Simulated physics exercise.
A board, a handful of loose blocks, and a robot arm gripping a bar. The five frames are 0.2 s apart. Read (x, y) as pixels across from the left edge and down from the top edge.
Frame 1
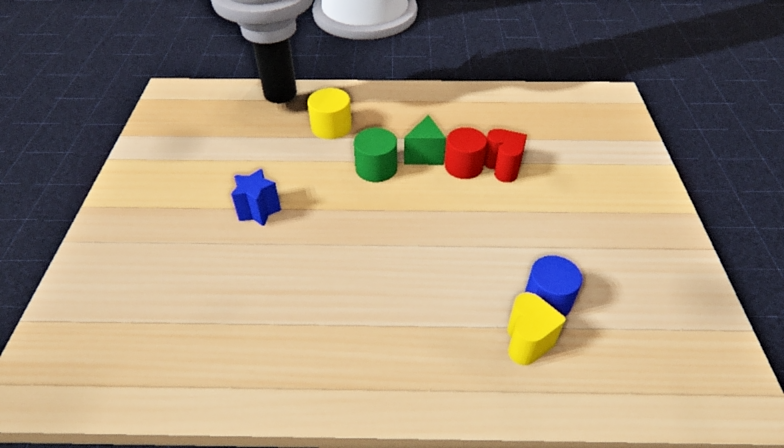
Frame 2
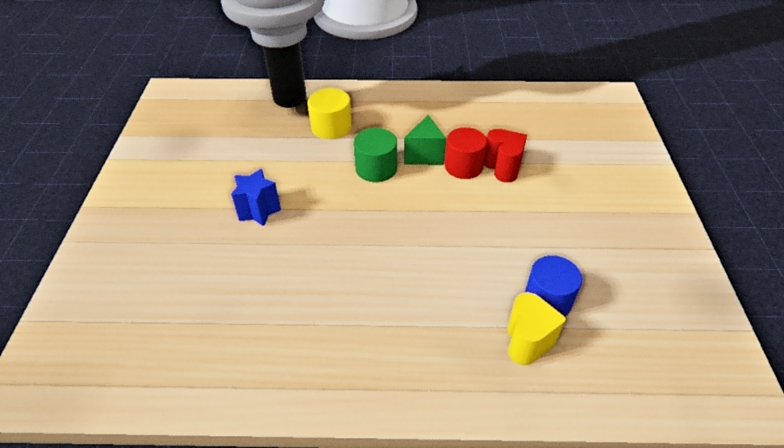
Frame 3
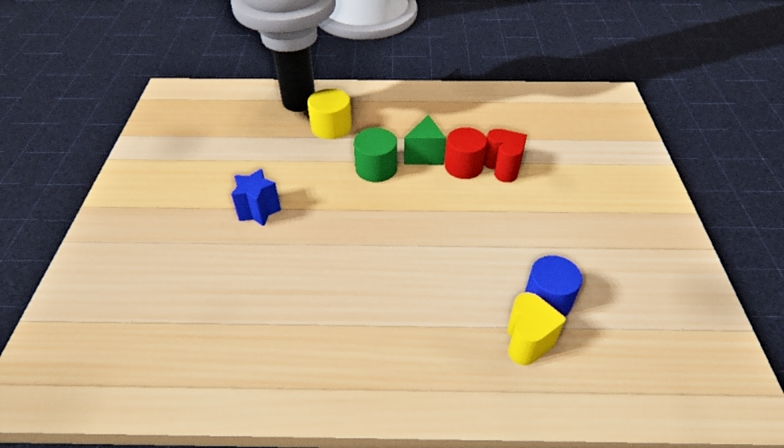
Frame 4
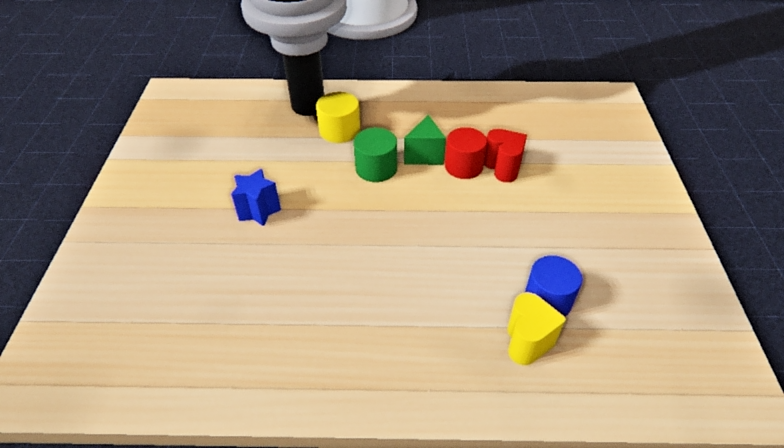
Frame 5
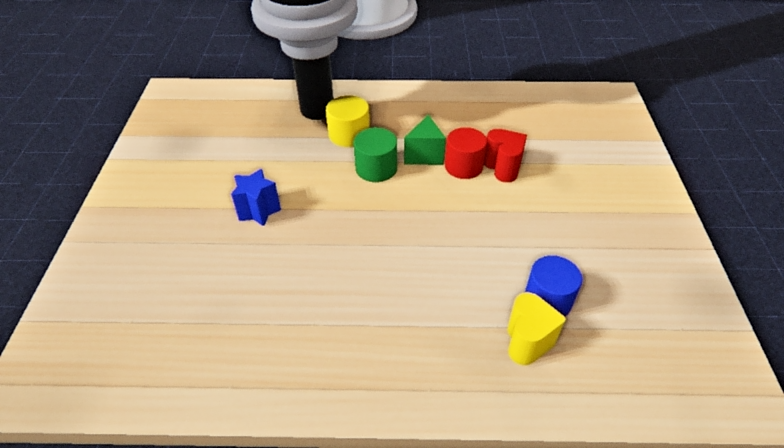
On a wooden board, a robot arm's black bar nudges a yellow cylinder slightly right.
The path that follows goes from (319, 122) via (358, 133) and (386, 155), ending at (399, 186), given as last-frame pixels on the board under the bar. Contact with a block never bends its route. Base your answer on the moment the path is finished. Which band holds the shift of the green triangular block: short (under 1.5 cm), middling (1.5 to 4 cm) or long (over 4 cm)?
Long: Over 4 cm.
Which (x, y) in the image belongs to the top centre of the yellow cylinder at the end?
It is at (439, 171).
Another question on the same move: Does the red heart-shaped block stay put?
It seems not.
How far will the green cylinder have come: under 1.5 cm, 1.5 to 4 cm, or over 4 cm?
Upwards of 4 cm.
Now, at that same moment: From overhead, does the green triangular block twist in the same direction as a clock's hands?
Answer: No.
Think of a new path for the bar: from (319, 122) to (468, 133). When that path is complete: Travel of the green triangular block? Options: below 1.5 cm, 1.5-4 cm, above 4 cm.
1.5 to 4 cm.
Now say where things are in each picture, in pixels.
In the first frame, lower end of the bar (281, 95), tops of blocks, yellow cylinder (329, 100), green cylinder (376, 140), green triangular block (426, 129), red cylinder (467, 139), red heart-shaped block (509, 140).
In the second frame, bar (290, 99), blocks as before.
In the third frame, bar (299, 103), blocks as before.
In the fourth frame, bar (309, 107), yellow cylinder (338, 103).
In the fifth frame, bar (318, 111), yellow cylinder (347, 107), green cylinder (376, 140), green triangular block (426, 129), red cylinder (467, 139), red heart-shaped block (509, 140).
On the path given first. One third of the way, bar (358, 122); yellow cylinder (388, 120); green cylinder (383, 148).
Two thirds of the way, bar (386, 144); yellow cylinder (419, 145); green cylinder (388, 167); green triangular block (453, 152); red cylinder (487, 146); red heart-shaped block (517, 138).
At the end, bar (399, 175); yellow cylinder (439, 171); green cylinder (386, 187); green triangular block (476, 166), turned 45° anticlockwise; red cylinder (488, 146); red heart-shaped block (518, 137).
